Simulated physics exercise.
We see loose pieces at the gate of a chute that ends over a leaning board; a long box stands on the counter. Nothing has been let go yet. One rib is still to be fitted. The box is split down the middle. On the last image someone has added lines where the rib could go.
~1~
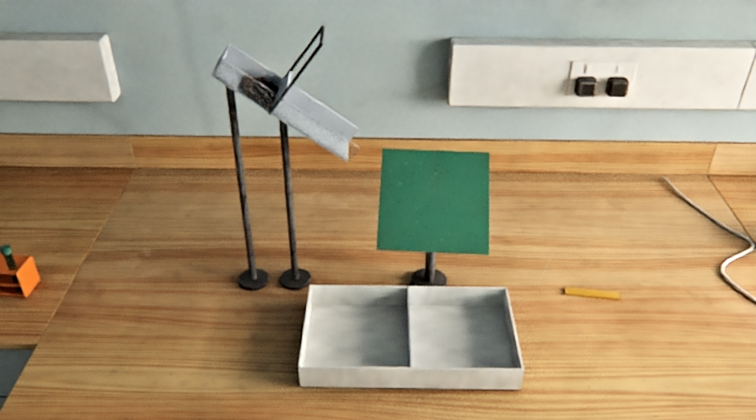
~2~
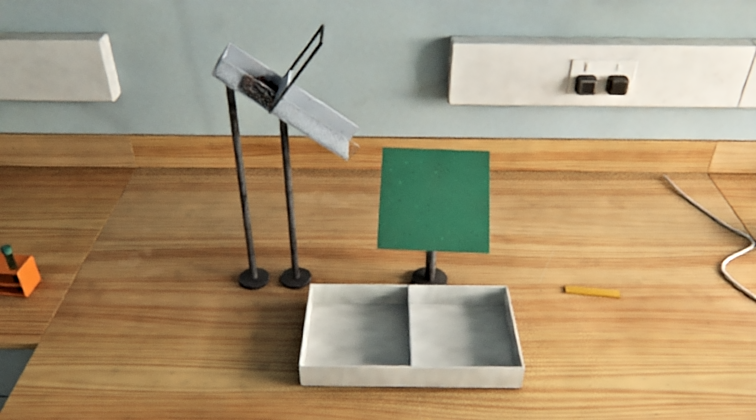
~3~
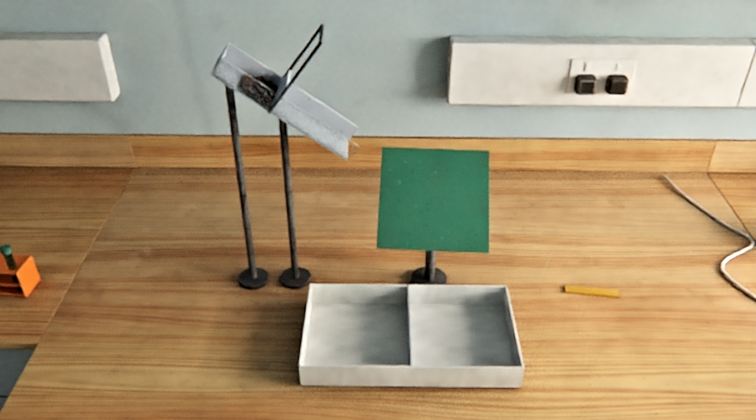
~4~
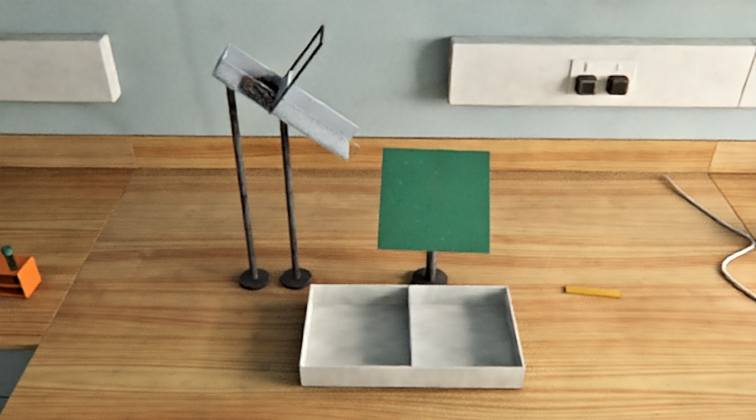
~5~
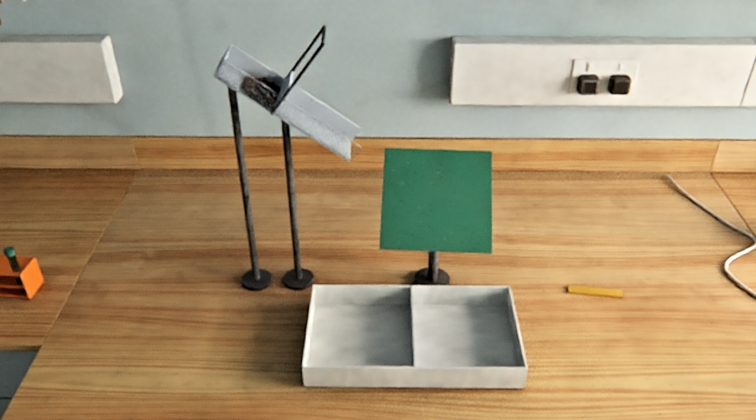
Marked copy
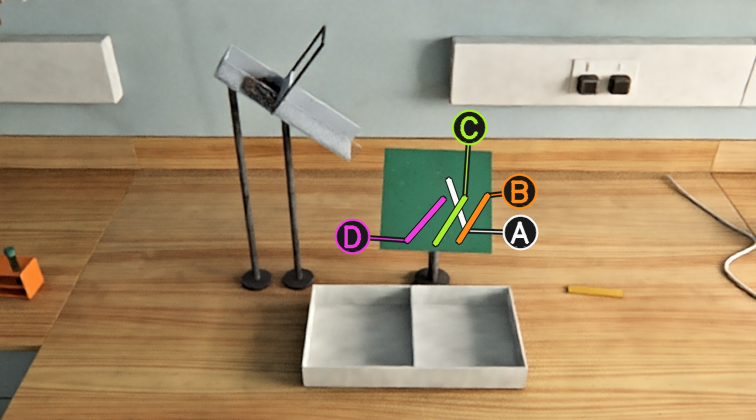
A long wooden counter against a pale blue-grey wall with white socket panels is seen from the front and slightly above. A grey chute on two dark posts slopes down to the right, small brown pieces behind its gate, above and left of a tilted green board and a white divided box, with an orange holder at far left. Nothing on the counter moves, and the view shifts only very slightly.
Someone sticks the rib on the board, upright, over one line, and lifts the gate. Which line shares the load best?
Best: C.
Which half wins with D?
The left half.
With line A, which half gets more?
Right.
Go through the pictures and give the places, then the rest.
Load behind the gate at (263, 94), chocolate balls; lip of the chute at (348, 152), sloping fairly steeply, in the first frame.
Middle of the board at (435, 198), tilted fairly steeply; middle of its low edge at (433, 251); of its high edge at (436, 149), in the second frame.
Front corners of the box at (300, 365) and (524, 368); front end of its middle wall at (411, 366); gate still shut at (286, 82), in the third frame.
Middle of the load at (264, 93); lip at (348, 151), in the fourth frame.
Middle of the load at (265, 94); lip at (350, 152), in the fifth frame.
On the marked copy, line A from (448, 180) to (466, 230); line B from (487, 195) to (459, 241); line C from (464, 198) to (435, 243); line D from (443, 199) to (407, 240).
With A, of what is caught, a small part in the left half, nearly all in the right.
With B, of what is caught, a small part in the left half, most in the right.
With C, of what is caught, about half in the left half, about half in the right.
With D, of what is caught, most in the left half, about a quarter in the right.
